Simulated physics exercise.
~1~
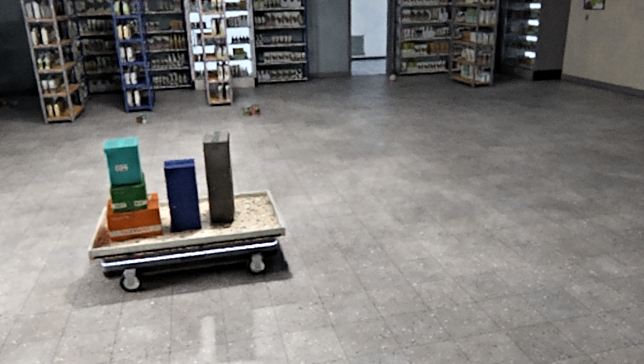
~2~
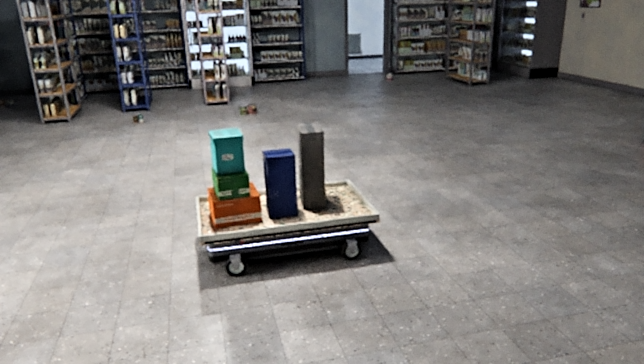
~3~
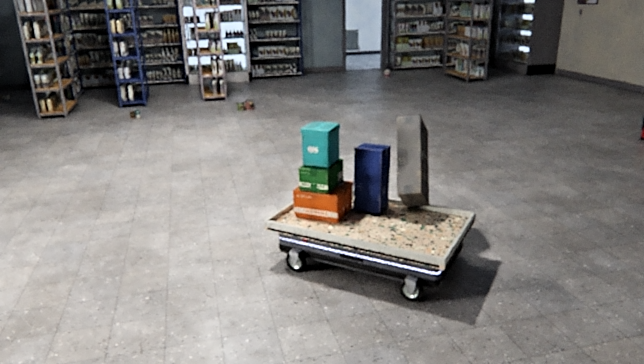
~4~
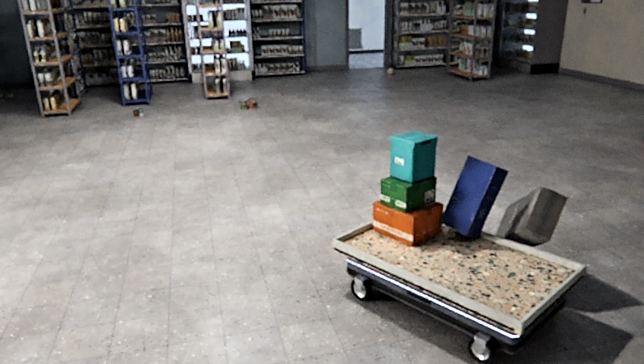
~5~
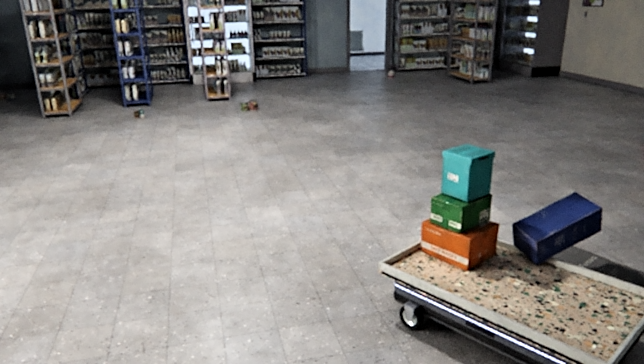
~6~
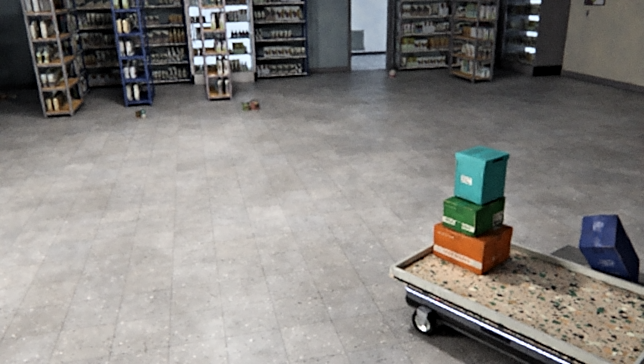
In a shelved room, a cart rolls right, shedding grey then blue boxes, three remaining stacked.
